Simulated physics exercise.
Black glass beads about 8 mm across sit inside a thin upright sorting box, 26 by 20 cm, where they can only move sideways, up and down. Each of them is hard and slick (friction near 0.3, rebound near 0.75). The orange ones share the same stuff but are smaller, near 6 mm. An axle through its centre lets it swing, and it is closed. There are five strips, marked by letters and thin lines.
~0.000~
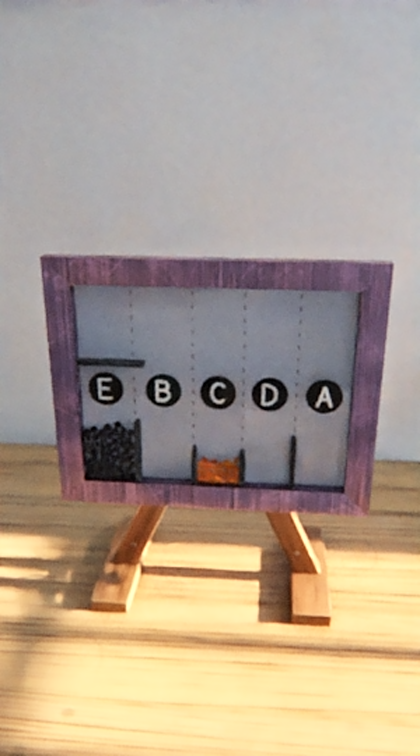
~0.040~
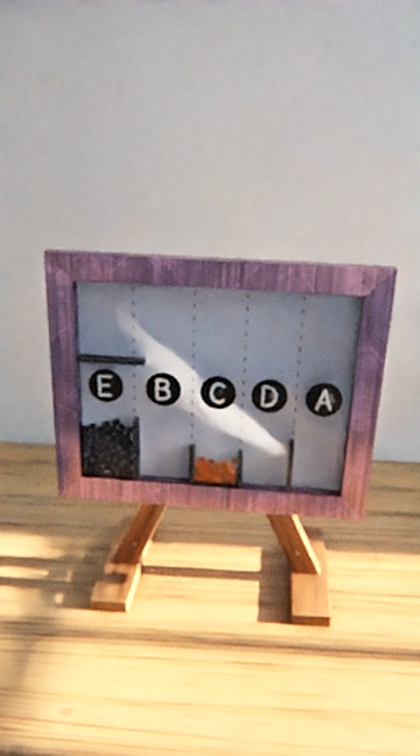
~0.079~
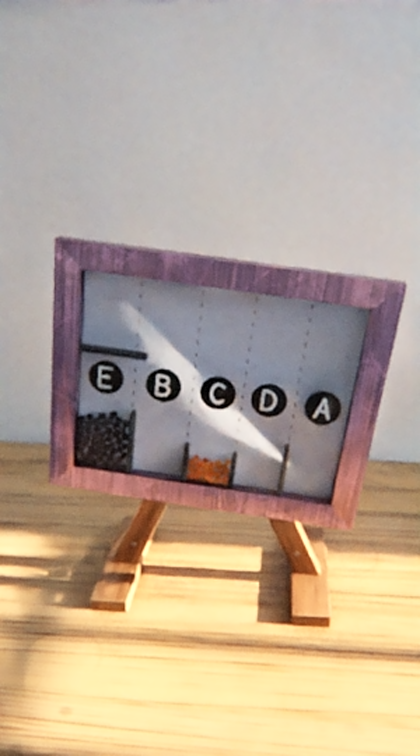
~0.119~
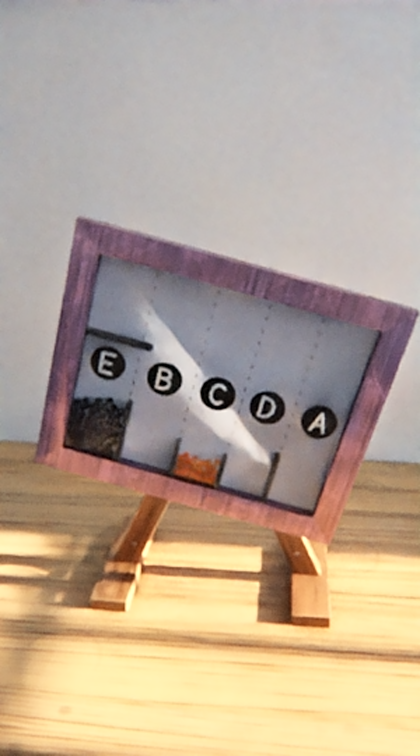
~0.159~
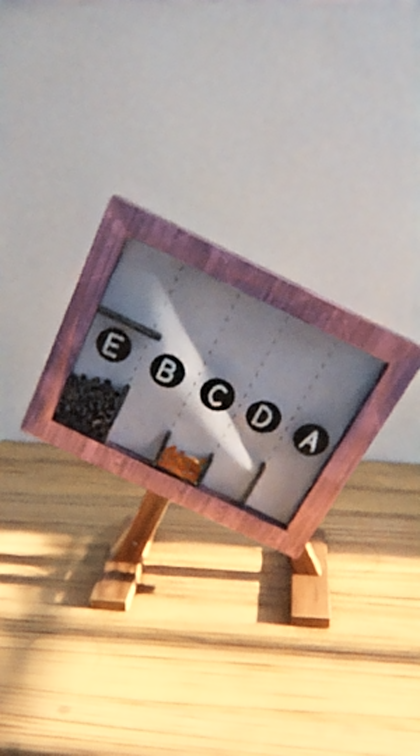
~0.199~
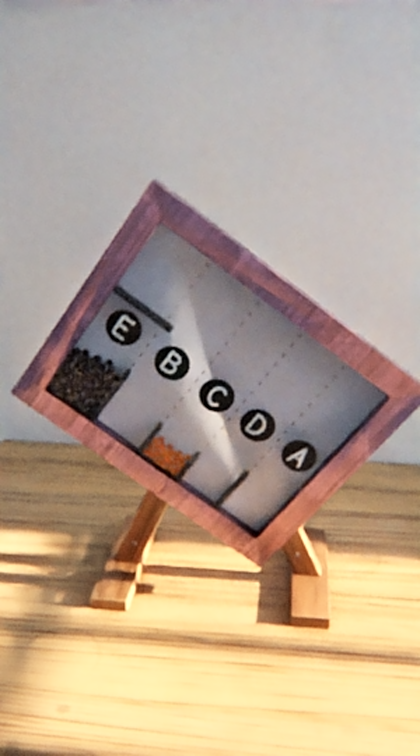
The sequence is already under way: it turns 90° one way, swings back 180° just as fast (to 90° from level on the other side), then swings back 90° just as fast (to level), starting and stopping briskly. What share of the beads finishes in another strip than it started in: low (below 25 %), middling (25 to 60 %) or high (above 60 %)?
Result: Middling.
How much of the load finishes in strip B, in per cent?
About 20 per cent.
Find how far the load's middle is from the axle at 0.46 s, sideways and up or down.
Position estimate: Left 7 cm, above 5 cm.
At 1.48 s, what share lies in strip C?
I'd put it around 35 in a hundred.
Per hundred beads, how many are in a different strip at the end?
Roughly 45 per cent.
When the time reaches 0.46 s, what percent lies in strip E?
Around 55 percent of the load.
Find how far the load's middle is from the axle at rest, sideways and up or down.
Some 2 cm left and 9 cm below.
After 0.46 s, it stands 90° clockwise; C 40 %, E 55 %; 0 % have changed strip.
After 1.48 s, it stands 44° anticlockwise; A 10 %, B 20 %, C 35 %, D 15 %, E 25 %; 45 % have changed strip.
After 1.71 s, it stands level; A 10 %, B 20 %, C 40 %, D 15 %, E 20 %; 45 % have changed strip.
At rest by 2.5 s, it stands level; A 10 %, B 20 %, C 35 %, D 15 %, E 25 %; 45 % have changed strip.
